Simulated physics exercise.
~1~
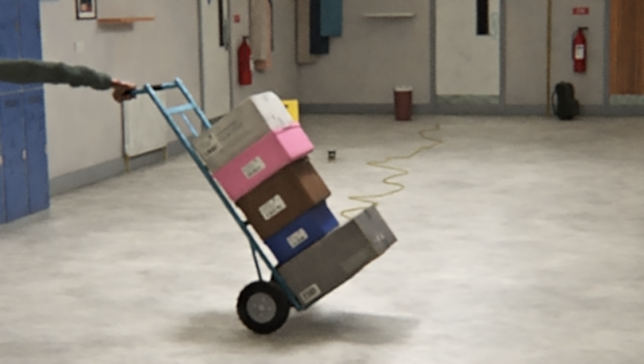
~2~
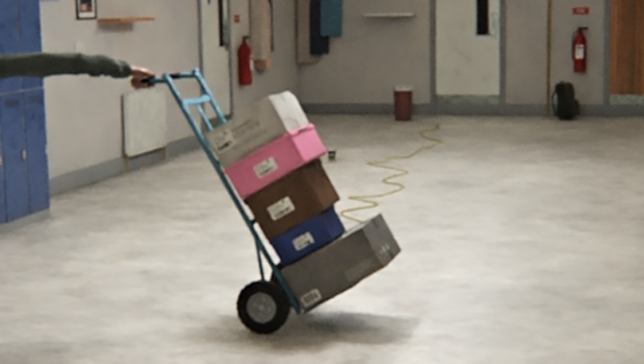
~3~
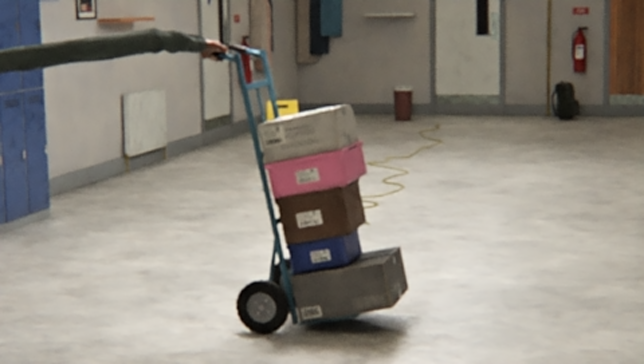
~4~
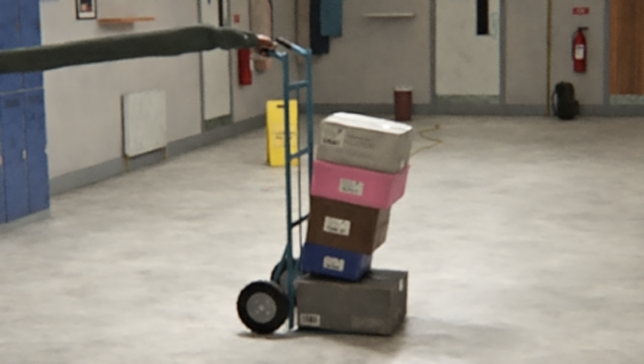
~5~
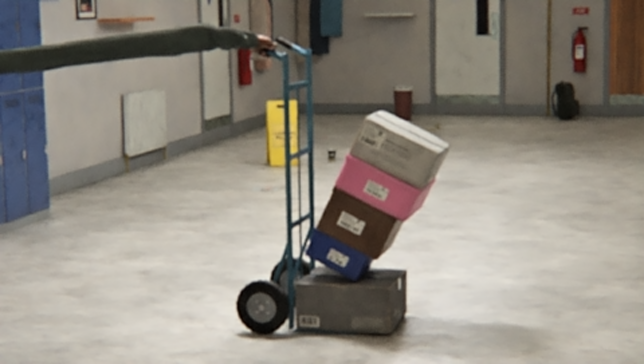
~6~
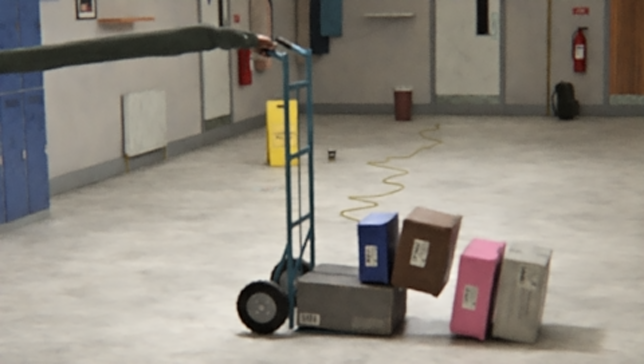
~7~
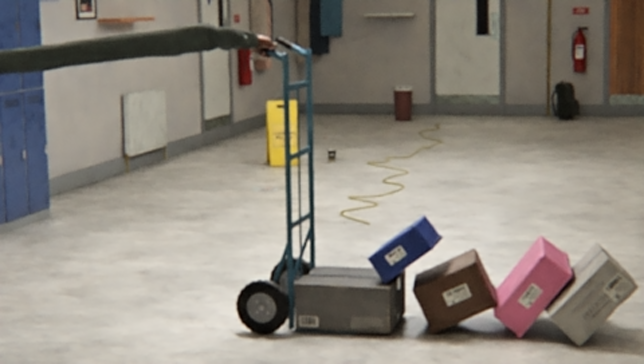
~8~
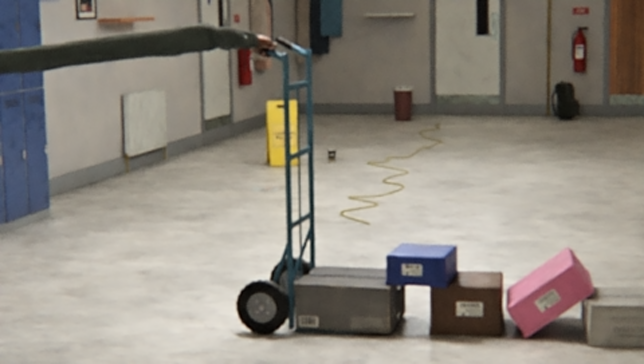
Arm tilting a loaded hand truck upright, the four upper boxes toppling off to the right while the grey box stays put.
